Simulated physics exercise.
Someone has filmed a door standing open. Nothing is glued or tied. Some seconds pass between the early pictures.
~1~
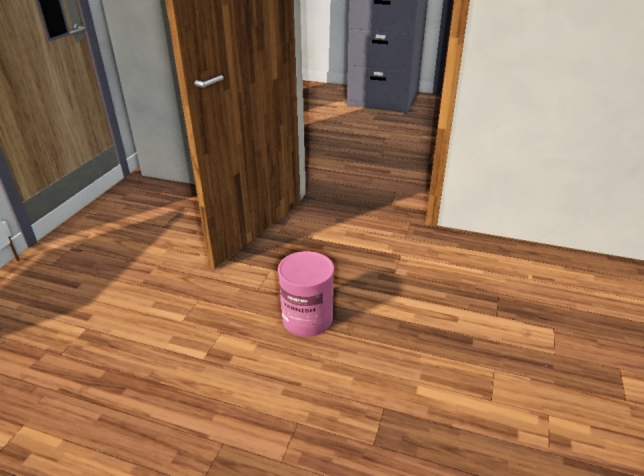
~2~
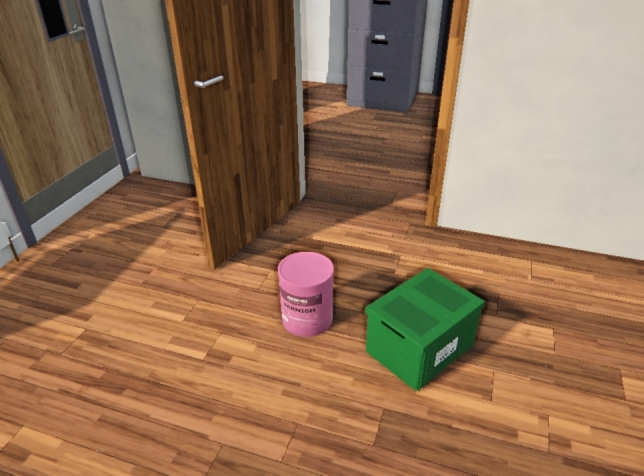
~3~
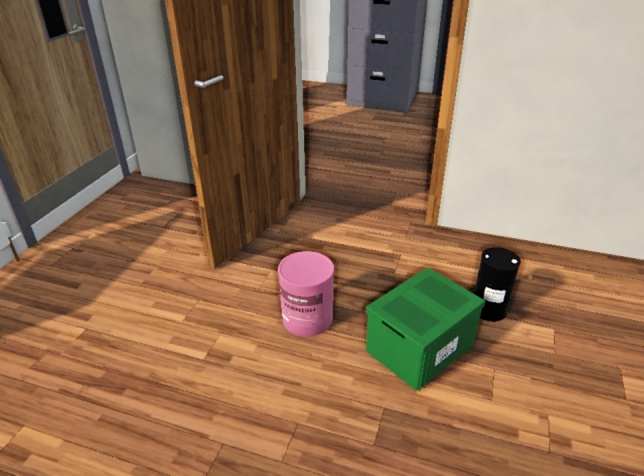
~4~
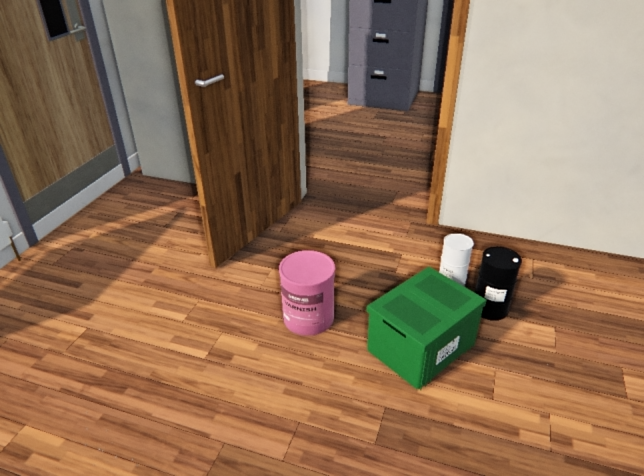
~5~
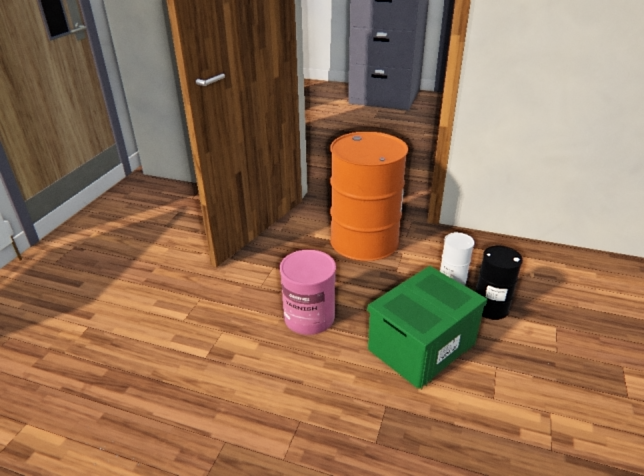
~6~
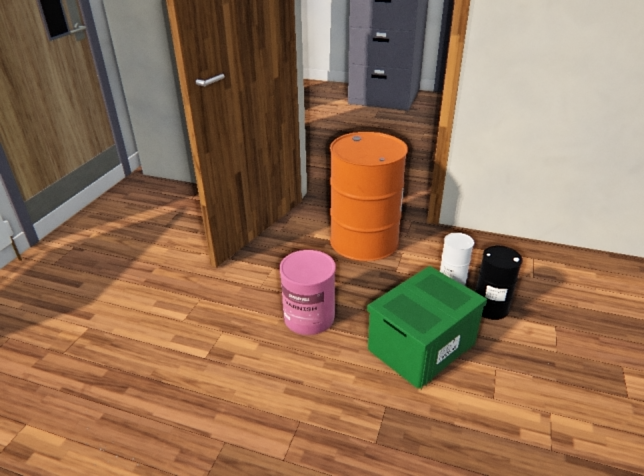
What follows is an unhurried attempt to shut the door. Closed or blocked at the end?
In the end the door is blocked.
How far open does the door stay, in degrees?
Some 50° open.
Then, 0.50 s after the last picture, door 91° open.
Then, 0.80 s after the last picture, door 74° open.
Then, 1.10 s after the last picture, door 55° open.
At rest, door 51° open; all 5 in place. Seen from the same camera at the end, orange drum near (367, 196).
